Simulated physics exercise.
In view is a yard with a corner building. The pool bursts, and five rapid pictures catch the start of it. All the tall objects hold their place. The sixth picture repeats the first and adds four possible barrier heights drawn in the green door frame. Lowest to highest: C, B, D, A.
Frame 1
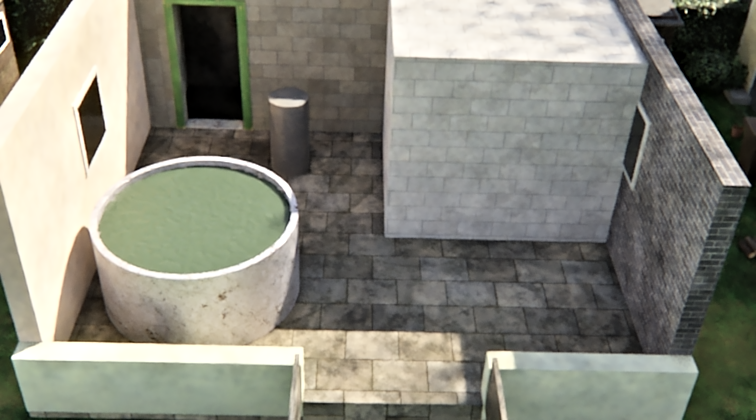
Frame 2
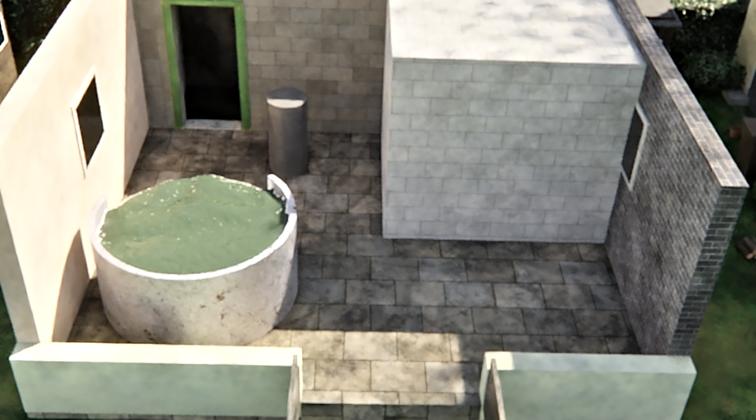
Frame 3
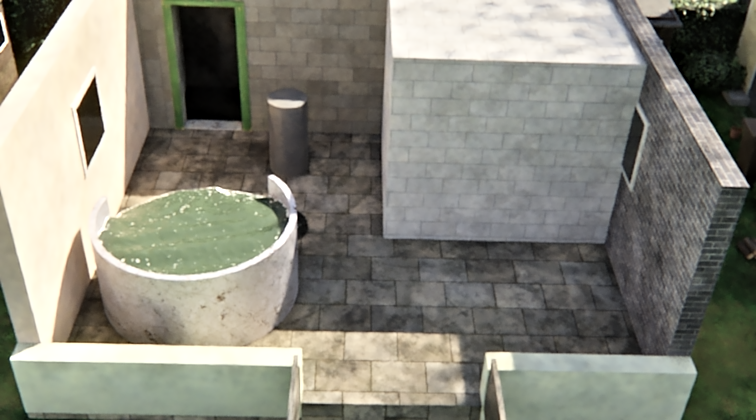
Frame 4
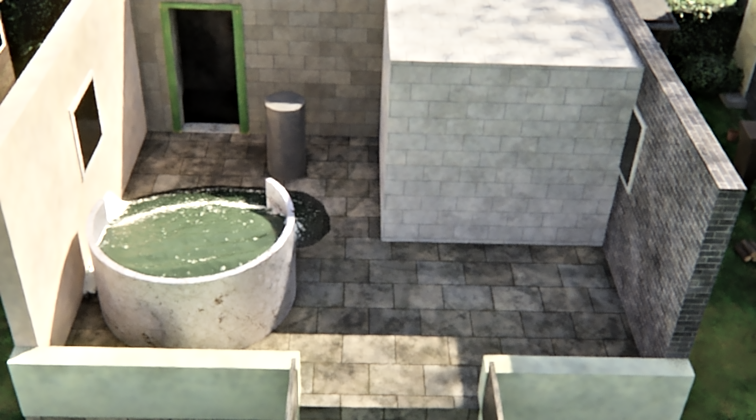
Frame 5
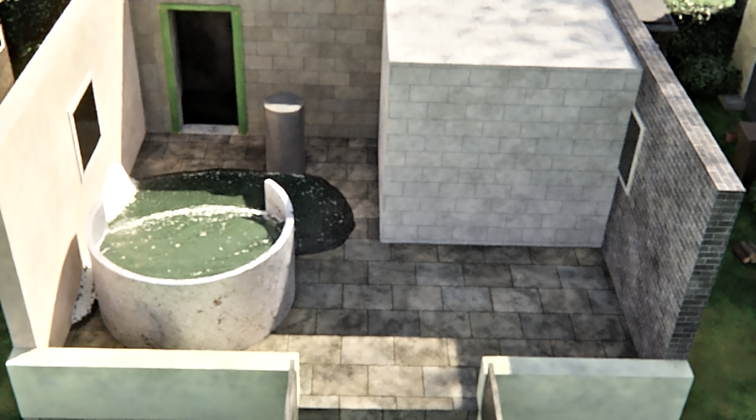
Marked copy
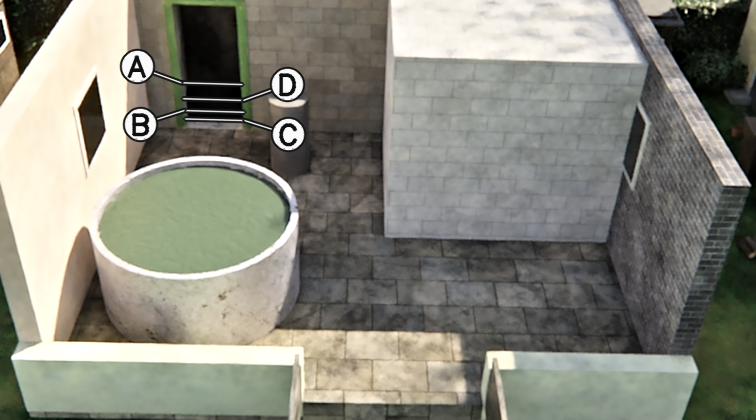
In a walled yard, a round pool's back wall opens and green water spreads across the paving.
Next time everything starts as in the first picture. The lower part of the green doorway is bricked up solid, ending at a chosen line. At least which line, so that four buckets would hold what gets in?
The limit is A.
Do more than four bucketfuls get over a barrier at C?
Yes, it does.
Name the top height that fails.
D it is.
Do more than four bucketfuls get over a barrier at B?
Yes, it does.
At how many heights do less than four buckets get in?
One of them.
On the marked copy, A at (211, 83); B at (214, 111); C at (214, 119); D at (213, 99); from the bottom up C, B, D, A.
If A is chosen, a splash gets over, under a bucket.
If B is chosen, dozens of bucketfuls pour in.
If C is chosen, dozens of bucketfuls pour in.
If D is chosen, about 11 bucketfuls get in.
